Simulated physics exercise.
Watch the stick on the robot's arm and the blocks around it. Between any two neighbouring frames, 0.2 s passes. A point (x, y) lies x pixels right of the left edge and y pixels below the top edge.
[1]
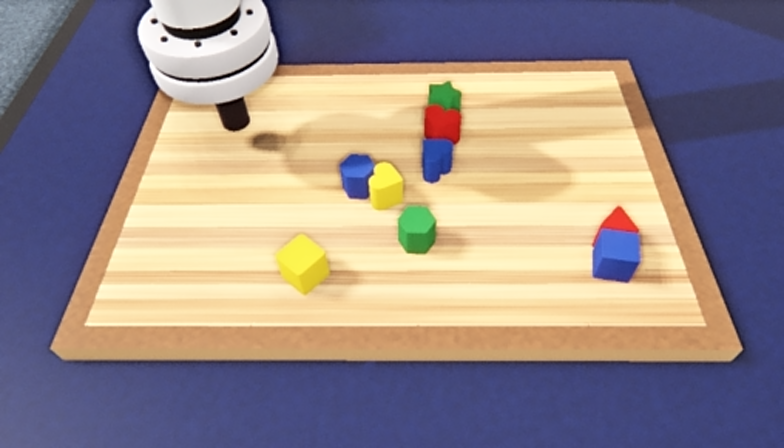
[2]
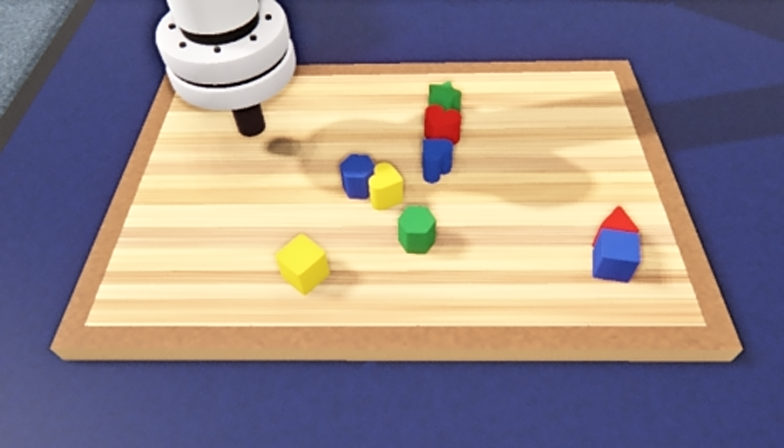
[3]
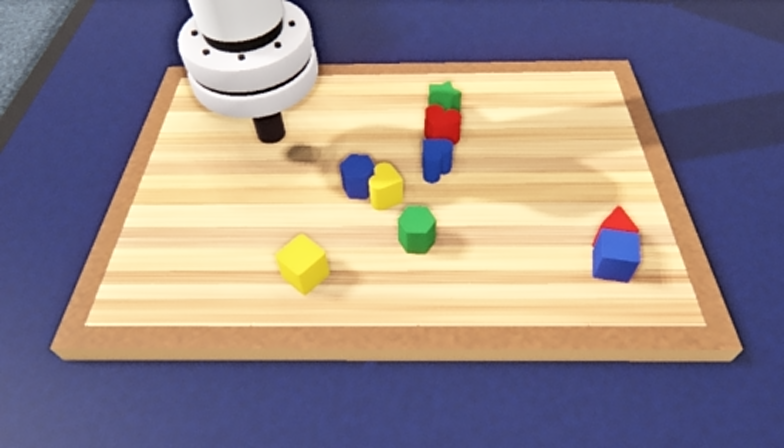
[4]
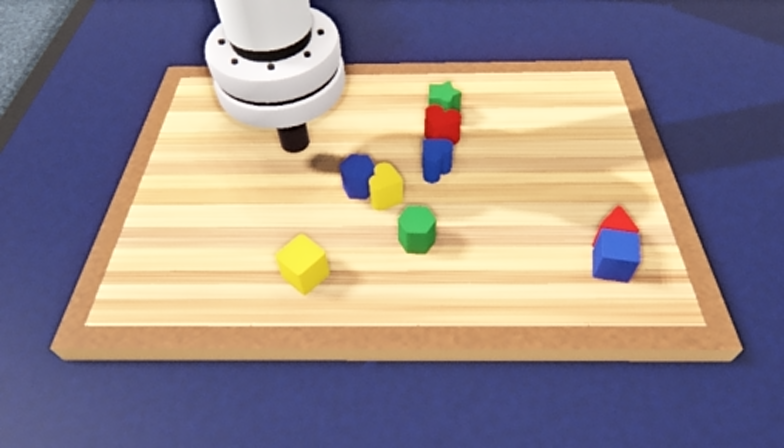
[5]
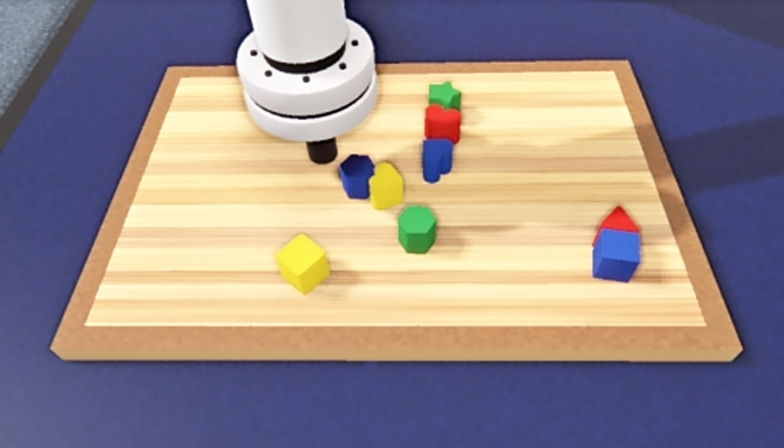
A white robot arm with a dark stick moved steadily right and slightly down over a wooden board, nearing the blue hexagon beside the yellow heart, while all the colourful blocks stayed still.
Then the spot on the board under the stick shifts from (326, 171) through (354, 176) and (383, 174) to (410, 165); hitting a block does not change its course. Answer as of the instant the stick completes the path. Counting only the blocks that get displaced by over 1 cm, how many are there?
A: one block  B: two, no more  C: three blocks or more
My pick is B.
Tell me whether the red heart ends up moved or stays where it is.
It will be resting on its spot.
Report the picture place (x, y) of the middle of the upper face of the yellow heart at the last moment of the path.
Final place: (408, 191).
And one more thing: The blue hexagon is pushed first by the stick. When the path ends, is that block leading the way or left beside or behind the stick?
It is off to the side or behind.
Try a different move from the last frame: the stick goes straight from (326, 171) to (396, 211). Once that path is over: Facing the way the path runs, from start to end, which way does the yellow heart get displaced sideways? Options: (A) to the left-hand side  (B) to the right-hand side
It's A.
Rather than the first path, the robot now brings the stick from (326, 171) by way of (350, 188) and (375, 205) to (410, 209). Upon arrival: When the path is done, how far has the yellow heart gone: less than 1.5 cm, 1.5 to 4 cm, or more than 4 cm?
Above 4 cm.
What follows on the original path. Halfway along, stick at (368, 160); blue hexagon at (385, 171), turned 20° clockwise; yellow heart at (404, 187), turned 40° clockwise.
At the end, stick at (410, 149); blue hexagon at (395, 171), turned 35° clockwise; yellow heart at (408, 191), turned 50° clockwise; blue heart not moved; red heart not moved.
